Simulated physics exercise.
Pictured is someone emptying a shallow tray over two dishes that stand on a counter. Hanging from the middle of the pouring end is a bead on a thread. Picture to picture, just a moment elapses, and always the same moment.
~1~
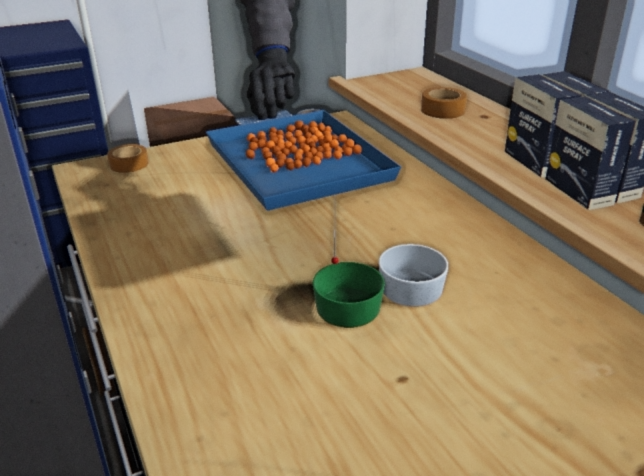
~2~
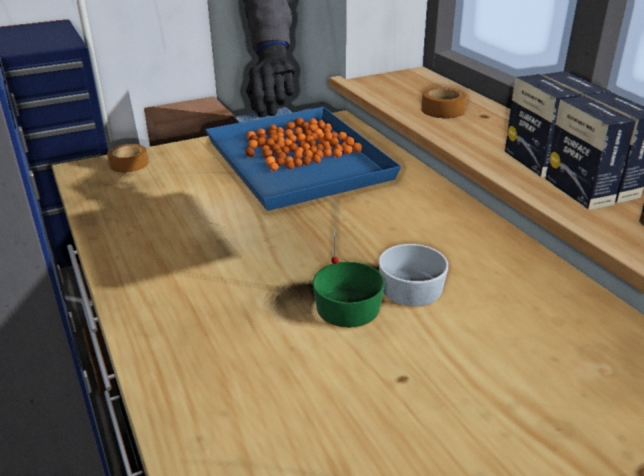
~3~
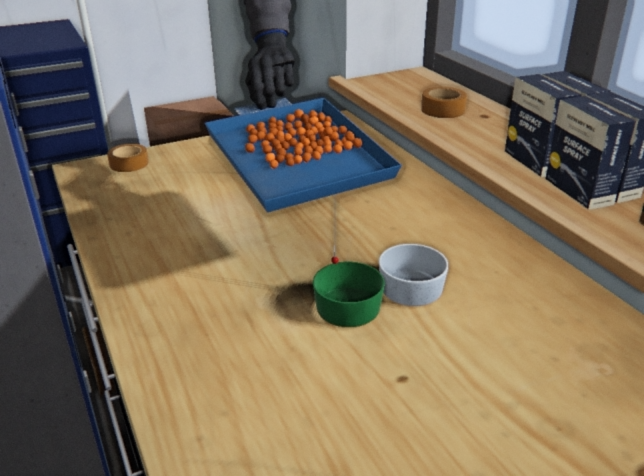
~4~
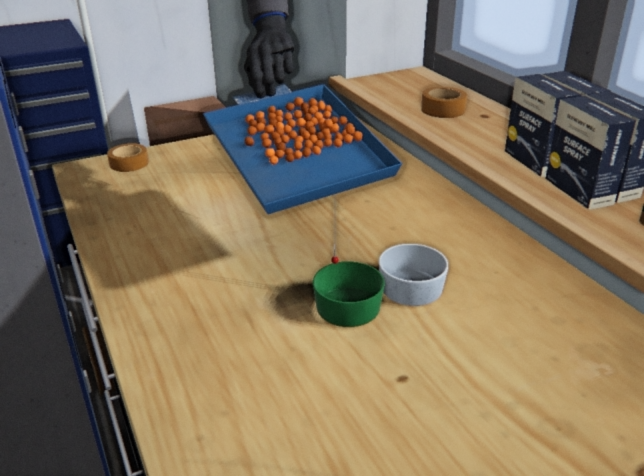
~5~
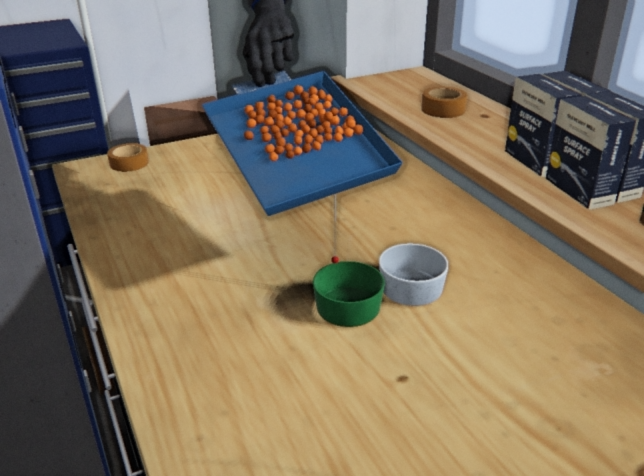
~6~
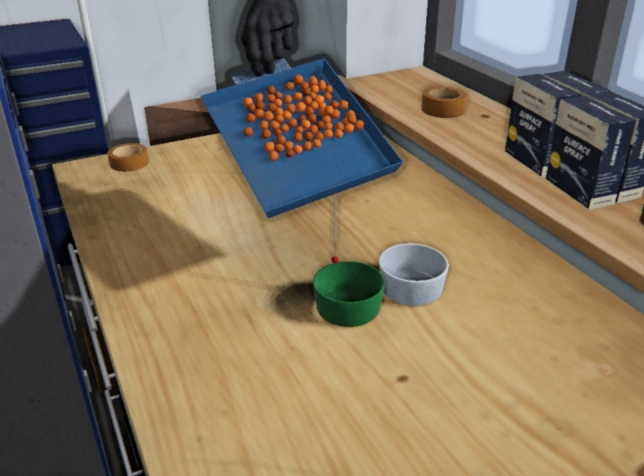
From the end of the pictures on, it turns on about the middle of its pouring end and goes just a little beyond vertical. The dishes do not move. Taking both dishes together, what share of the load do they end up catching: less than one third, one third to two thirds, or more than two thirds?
They catch less than one third.
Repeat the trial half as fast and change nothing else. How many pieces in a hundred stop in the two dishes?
About 10 %.
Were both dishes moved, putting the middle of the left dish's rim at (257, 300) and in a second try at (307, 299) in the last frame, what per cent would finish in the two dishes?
Roughly 70 % and 70 %.
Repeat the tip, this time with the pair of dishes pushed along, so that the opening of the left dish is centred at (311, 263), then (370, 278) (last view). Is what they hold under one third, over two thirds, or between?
Below one third; below one third.
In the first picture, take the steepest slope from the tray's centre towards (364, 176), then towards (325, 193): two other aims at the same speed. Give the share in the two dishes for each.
In order: About 50, then 50 percent.
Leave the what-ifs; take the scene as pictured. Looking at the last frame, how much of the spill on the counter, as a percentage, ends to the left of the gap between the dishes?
Around 100 per cent, give or take.
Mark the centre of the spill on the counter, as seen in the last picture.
It centres at roughly (293, 340).
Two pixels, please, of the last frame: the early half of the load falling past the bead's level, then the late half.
Around (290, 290), followed by around (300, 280).
Just after the last frame, tray tipped steeply; the larger part on the tray; just a few outside both; roughly a quarter in the air.
A moment on, tray tipped past a quarter turn; roughly half on the tray; just a few in the left dish; roughly a third outside both; about a tenth in the air.
Further on, tray tipped past a quarter turn; about a tenth in the left dish; the larger part outside both.
When it is over, tray tipped past a quarter turn; about a tenth in the left dish; not one in the right dish; the larger part outside both.
